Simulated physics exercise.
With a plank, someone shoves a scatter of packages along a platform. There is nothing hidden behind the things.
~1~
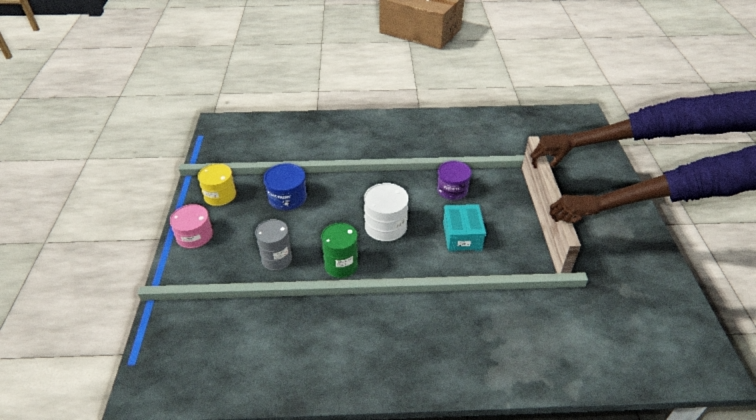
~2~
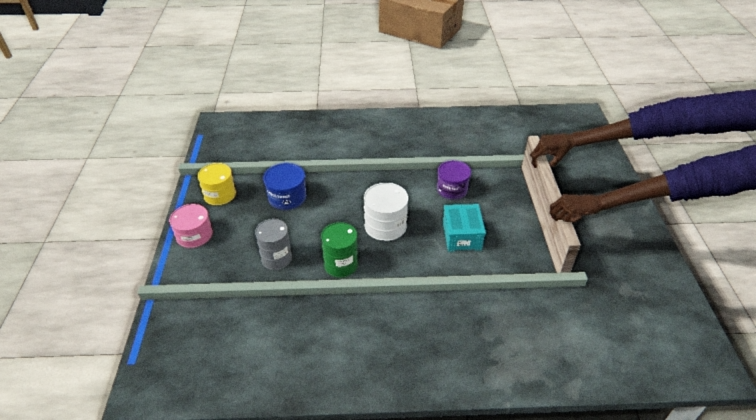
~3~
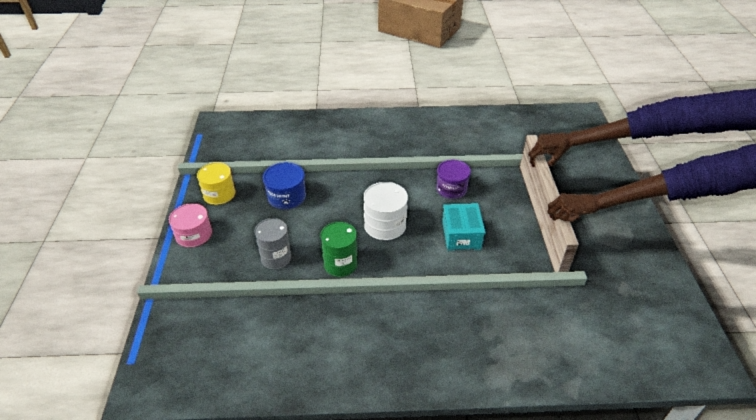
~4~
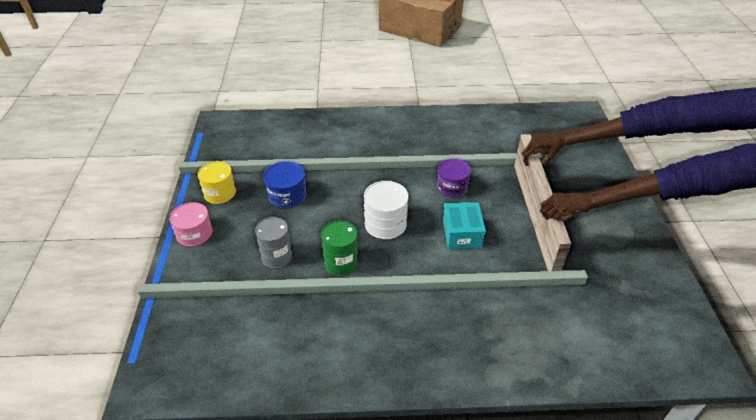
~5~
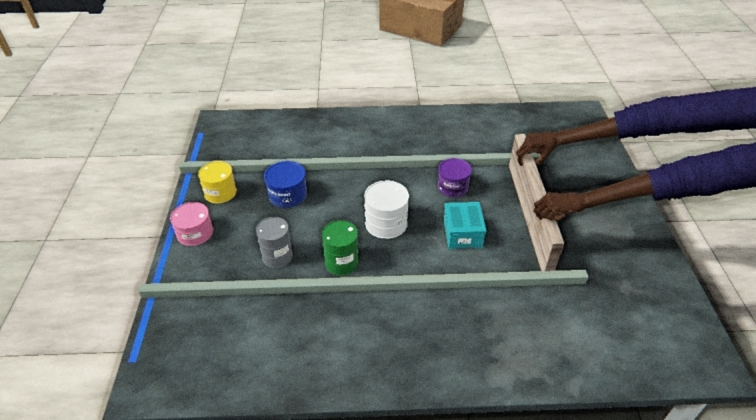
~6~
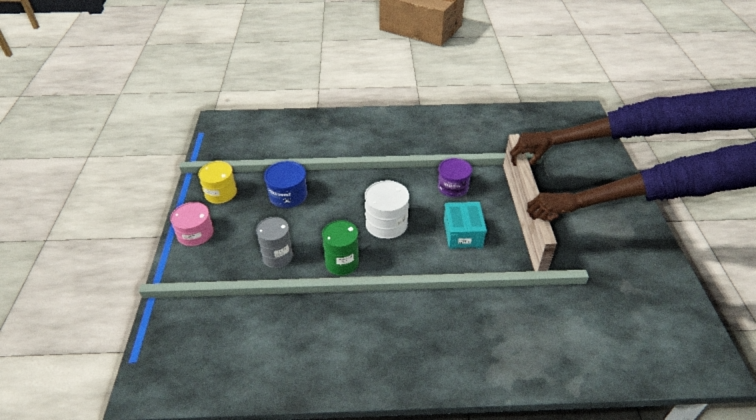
On a dark tabletop between two pale rails, eight containers in assorted colours sit scattered, with blue tape at the left and two hands gripping a wooden plank at the right. The hands hold the plank nearly still, then slide it slightly left toward the containers, which stay in place.
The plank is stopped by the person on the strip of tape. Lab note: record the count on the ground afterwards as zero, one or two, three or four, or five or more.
I expect five or a larger number to end up below.
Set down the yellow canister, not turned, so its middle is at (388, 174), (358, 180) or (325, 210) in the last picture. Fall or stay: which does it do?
At the three spots, the yellow canister tips over, tips over and tips over.
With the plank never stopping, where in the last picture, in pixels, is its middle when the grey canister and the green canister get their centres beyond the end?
Grey canister over the end: About (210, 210). Green canister over the end: About (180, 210).
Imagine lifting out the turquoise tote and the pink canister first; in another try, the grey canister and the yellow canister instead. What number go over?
That gives 6 in the first case, then 6 in the second.
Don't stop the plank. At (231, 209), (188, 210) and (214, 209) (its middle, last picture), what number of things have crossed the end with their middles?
Counts per position: 2 / 5 / 4.
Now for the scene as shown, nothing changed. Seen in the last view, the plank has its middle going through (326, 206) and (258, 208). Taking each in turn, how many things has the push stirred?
The first number is 6, the next one 8.
Soon after, none off yet; pink canister at rest near (193, 224); yellow canister at rest near (218, 182); grey canister at rest near (275, 243).
After that, none off yet; pink canister at rest near (193, 224); yellow canister displaced a little near (209, 182); grey canister displaced about its own width near (235, 245).
In the end, the number that fall off is five or more; gone, turquoise tote, purple pail, white canister, green canister, blue pail, grey canister, yellow canister and pink canister.
